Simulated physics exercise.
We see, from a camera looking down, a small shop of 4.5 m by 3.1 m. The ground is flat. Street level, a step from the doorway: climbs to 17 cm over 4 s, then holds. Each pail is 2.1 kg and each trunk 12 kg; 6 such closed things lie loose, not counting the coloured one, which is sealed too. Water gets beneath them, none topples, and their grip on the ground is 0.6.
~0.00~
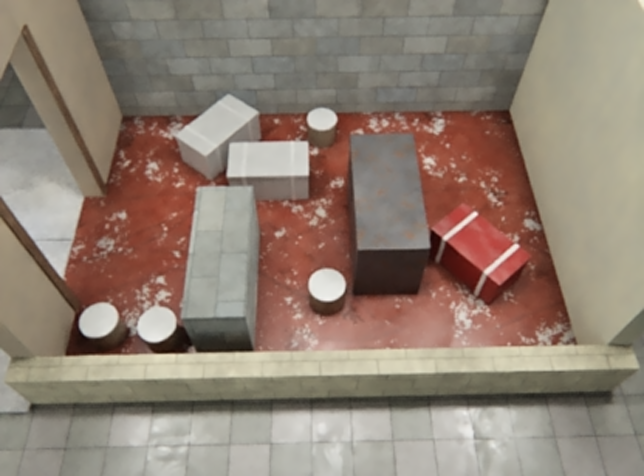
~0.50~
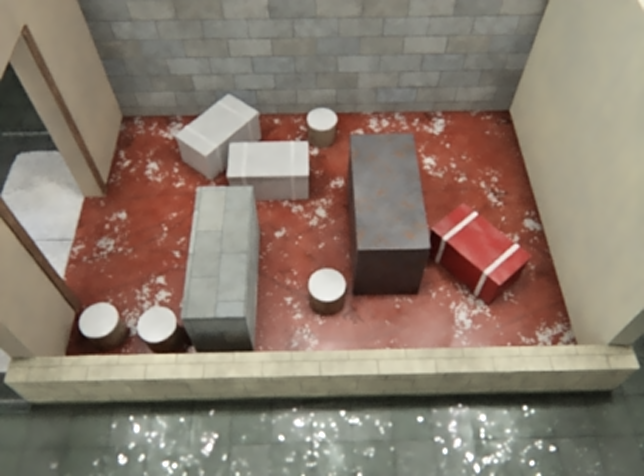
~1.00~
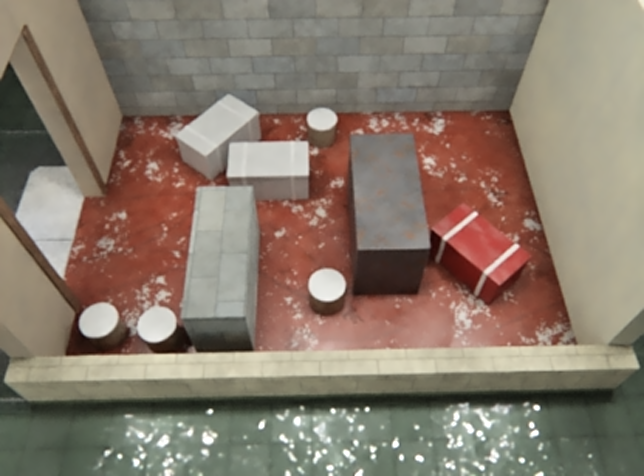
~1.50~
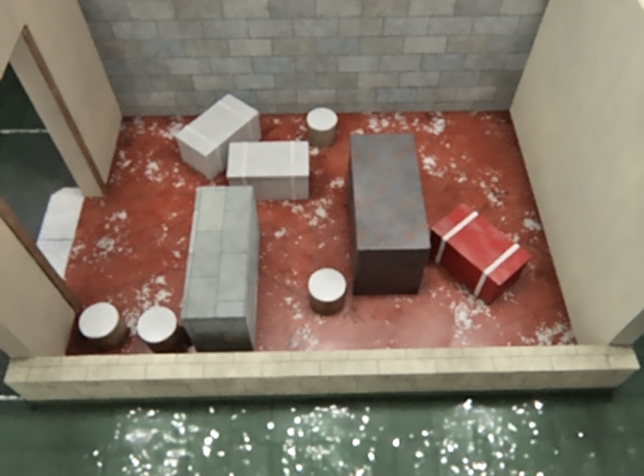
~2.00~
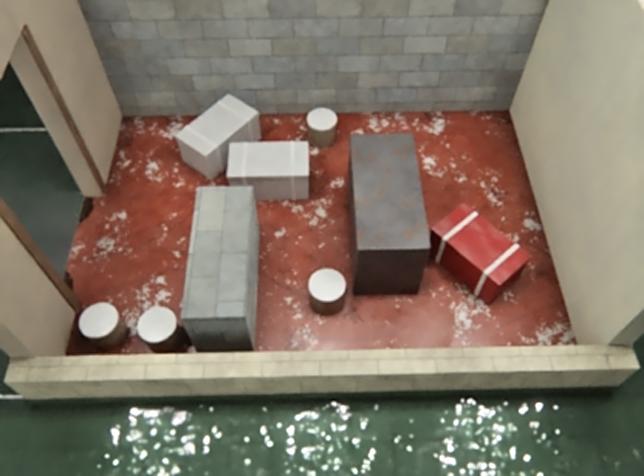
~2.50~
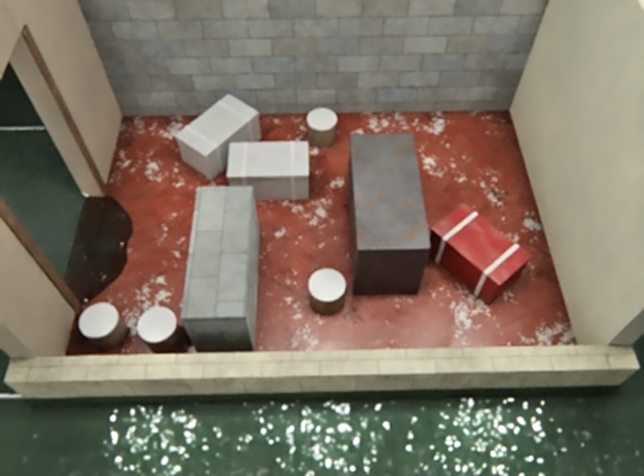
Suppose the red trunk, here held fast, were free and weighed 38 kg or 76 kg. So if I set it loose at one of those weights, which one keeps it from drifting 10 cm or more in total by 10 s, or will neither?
Light ballast does the job.
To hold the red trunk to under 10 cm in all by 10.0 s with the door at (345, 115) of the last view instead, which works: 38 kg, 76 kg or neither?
If so, then the first option suffices.
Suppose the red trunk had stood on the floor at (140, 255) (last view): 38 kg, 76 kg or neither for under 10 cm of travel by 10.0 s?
Short answer: Heavier load only.
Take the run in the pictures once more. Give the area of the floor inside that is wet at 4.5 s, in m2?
That flooded area is roughly 3.5 m2.
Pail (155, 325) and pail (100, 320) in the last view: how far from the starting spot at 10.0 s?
First 30 cm, then 50 cm.
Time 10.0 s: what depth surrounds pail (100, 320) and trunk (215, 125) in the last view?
Depths: Near 10 cm, then near 6 cm.
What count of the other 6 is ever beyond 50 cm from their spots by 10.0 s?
All told, that gives 6.
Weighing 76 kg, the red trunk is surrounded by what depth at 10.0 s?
Around 5 cm.
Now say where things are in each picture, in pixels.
In the first picture, the red trunk at (481, 242), on the bottom; water covers 0.0 m2; 0 of 7 have shifted.
In the second picture, the red trunk at (481, 242), on the bottom; 0.0 m2 under water; 0 of 7 have shifted.
In the third picture, the red trunk at (481, 242) rests on the ground; 0.0 m2 under water; 0 of 7 have shifted.
In the fourth picture, the red trunk at (481, 242), on the bottom; water covers 0.0 m2; 0 of 7 have shifted.
In the fifth picture, the red trunk at (481, 242), on the bottom; water covers 0.0 m2; 0 of 7 have shifted.
In the sixth picture, the red trunk at (481, 242) rests on the ground; water covers 0.3 m2; 0 of 7 have shifted.
After 3.5 s the red trunk would be 0 cm from its start with 38 kg and 0 cm from its start with 76 kg; 0 cm of water round it then.
After 4.5 s the red trunk would be 0 cm from its start with 38 kg and 0 cm from its start with 76 kg; 0 cm of water round it then.
After 7.0 s the red trunk would be 0 cm from its start with 38 kg and 0 cm from its start with 76 kg; 0 cm of water round it then.
After 10.0 s the red trunk would be 0 cm from its start with 38 kg and 0 cm from its start with 76 kg; 5 cm of water round it then.
